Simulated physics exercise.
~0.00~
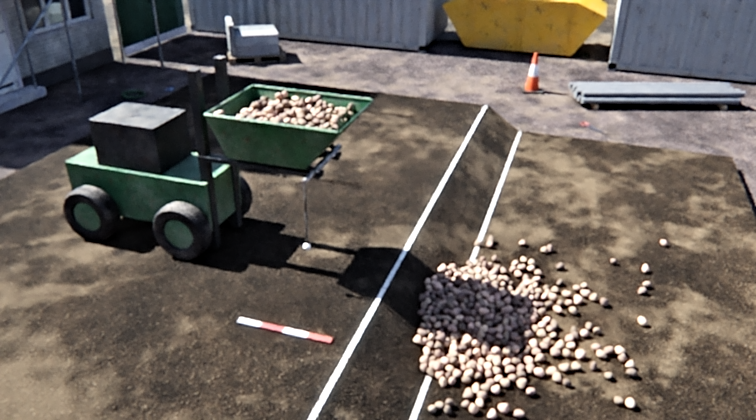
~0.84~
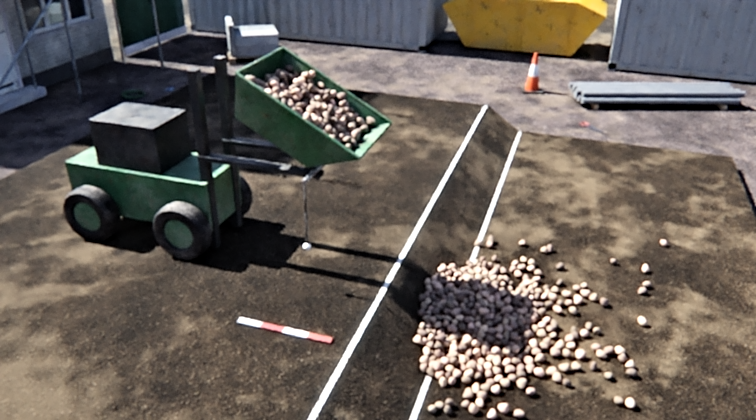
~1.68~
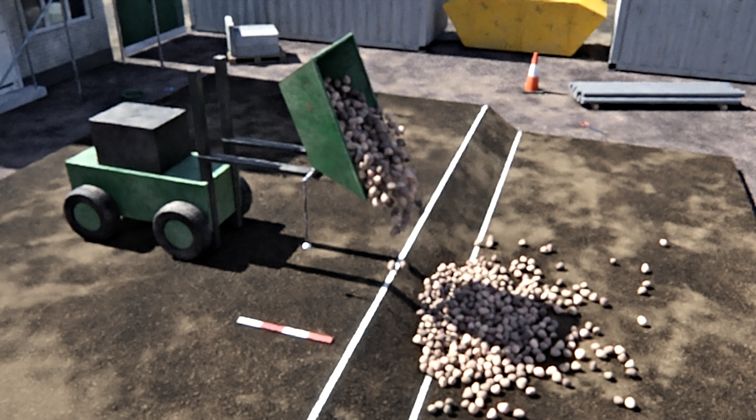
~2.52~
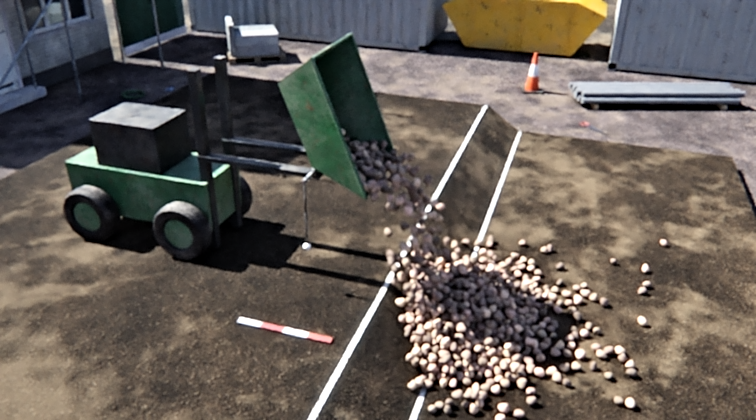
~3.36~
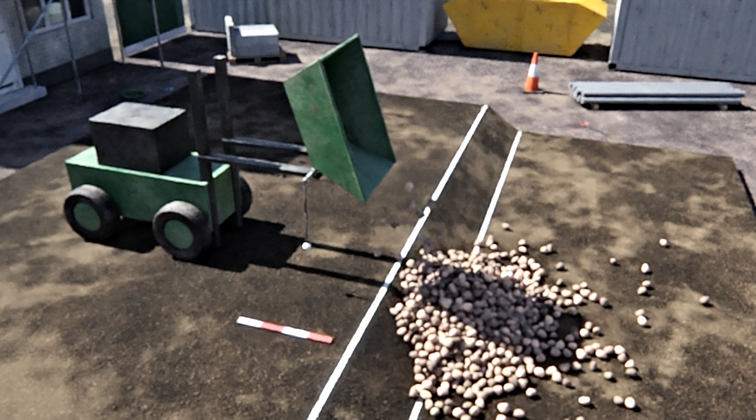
Green skip on a fork truck tipping steeply to the right, spilling pale cobbles onto an earlier heap until it hangs empty.
